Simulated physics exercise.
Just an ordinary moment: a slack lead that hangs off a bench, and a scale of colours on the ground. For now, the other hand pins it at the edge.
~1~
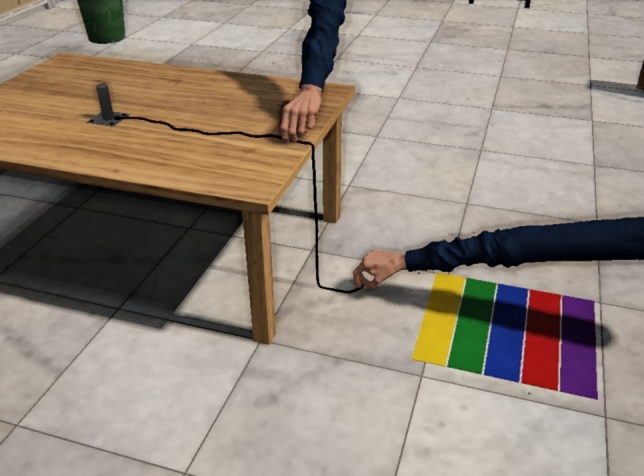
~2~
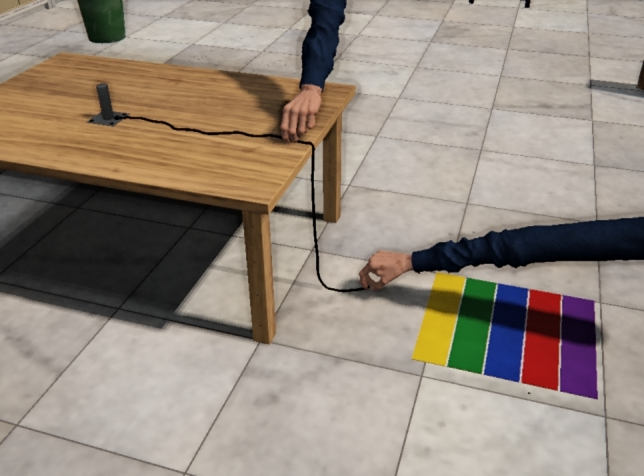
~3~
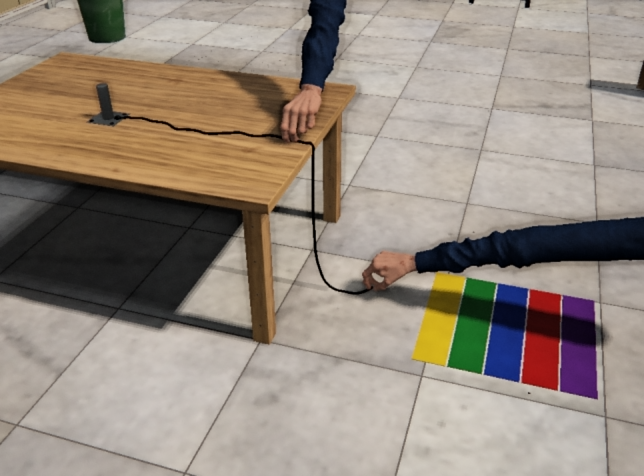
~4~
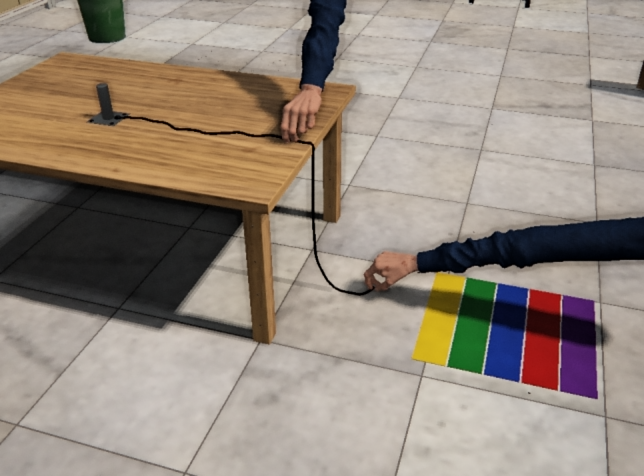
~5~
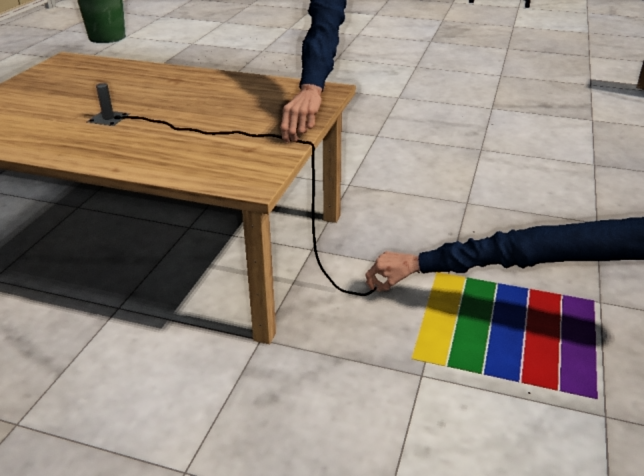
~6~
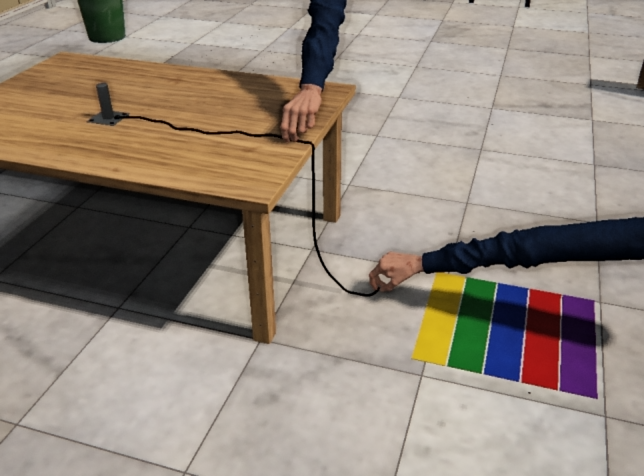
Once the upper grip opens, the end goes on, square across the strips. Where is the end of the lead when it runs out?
Above the green strip.
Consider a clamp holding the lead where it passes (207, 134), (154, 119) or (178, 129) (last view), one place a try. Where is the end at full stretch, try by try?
Approximately (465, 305), (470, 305) and (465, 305) respectively.
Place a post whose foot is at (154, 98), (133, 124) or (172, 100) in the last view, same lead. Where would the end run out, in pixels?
The first try gives (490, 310), the second (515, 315) and the third (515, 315).
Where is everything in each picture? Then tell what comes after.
In the first frame, end (363, 286); yellow (433, 345); green (468, 352); blue (504, 360); red (541, 368); purple (579, 376).
In the second frame, end (369, 286); lead through (147, 120) (200, 132) (264, 136) (313, 165) (314, 223) (320, 279).
In the third frame, end (372, 287).
In the fourth frame, end (374, 287); lead through (147, 120) (200, 132) (264, 136) (313, 165) (314, 223) (327, 279).
In the fifth frame, end (376, 288).
In the sixth frame, end (379, 288); lead through (147, 120) (200, 131) (264, 136) (313, 165) (314, 223) (333, 278).
Early on, end near (424, 297); short of the strips.
Midway, end near (456, 303); over yellow.
At the end of the slack, end near (474, 306); over green. It halts on the green strip.
